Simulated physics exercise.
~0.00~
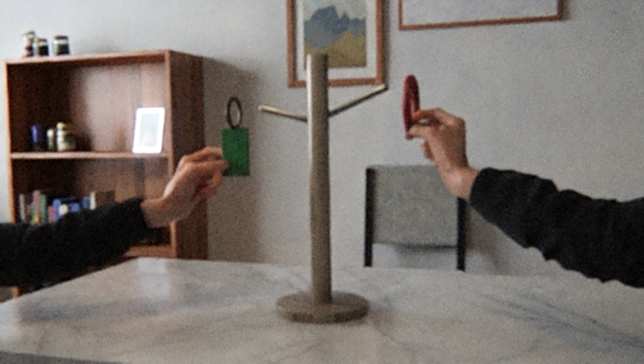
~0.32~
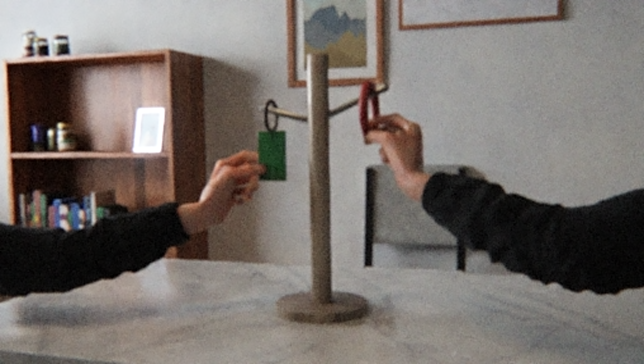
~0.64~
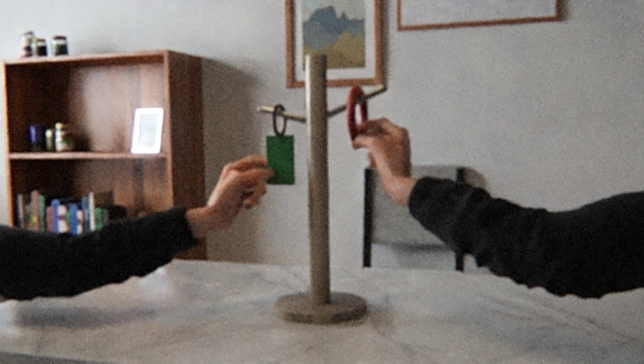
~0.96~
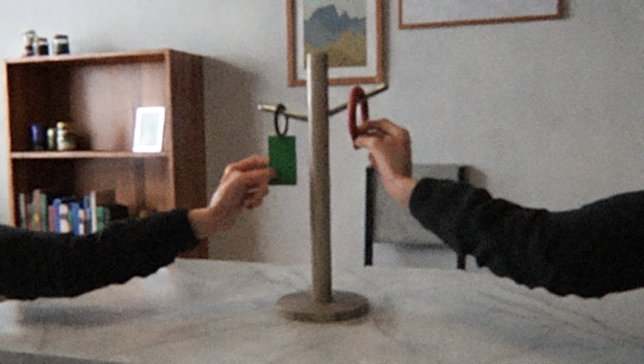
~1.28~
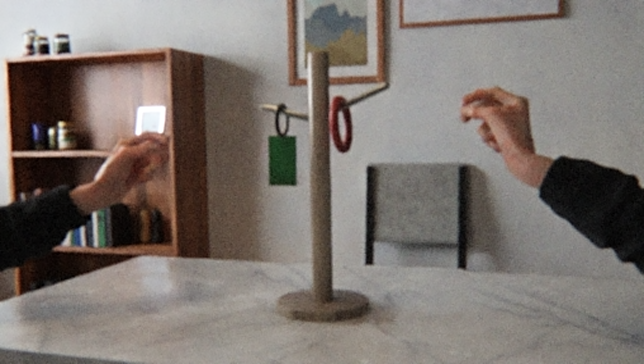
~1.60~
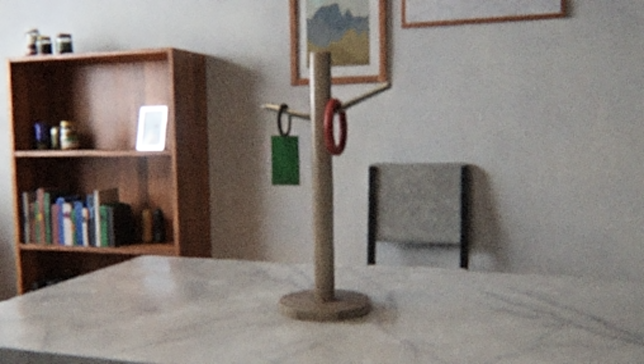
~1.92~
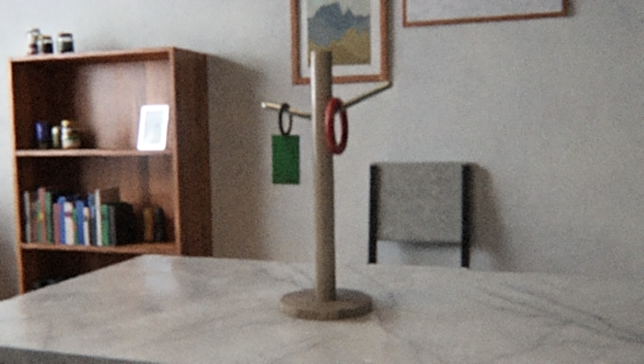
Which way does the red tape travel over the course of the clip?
The red tape moves to the left, carried toward the stand by the hand and then shifting a little closer to the post once released.
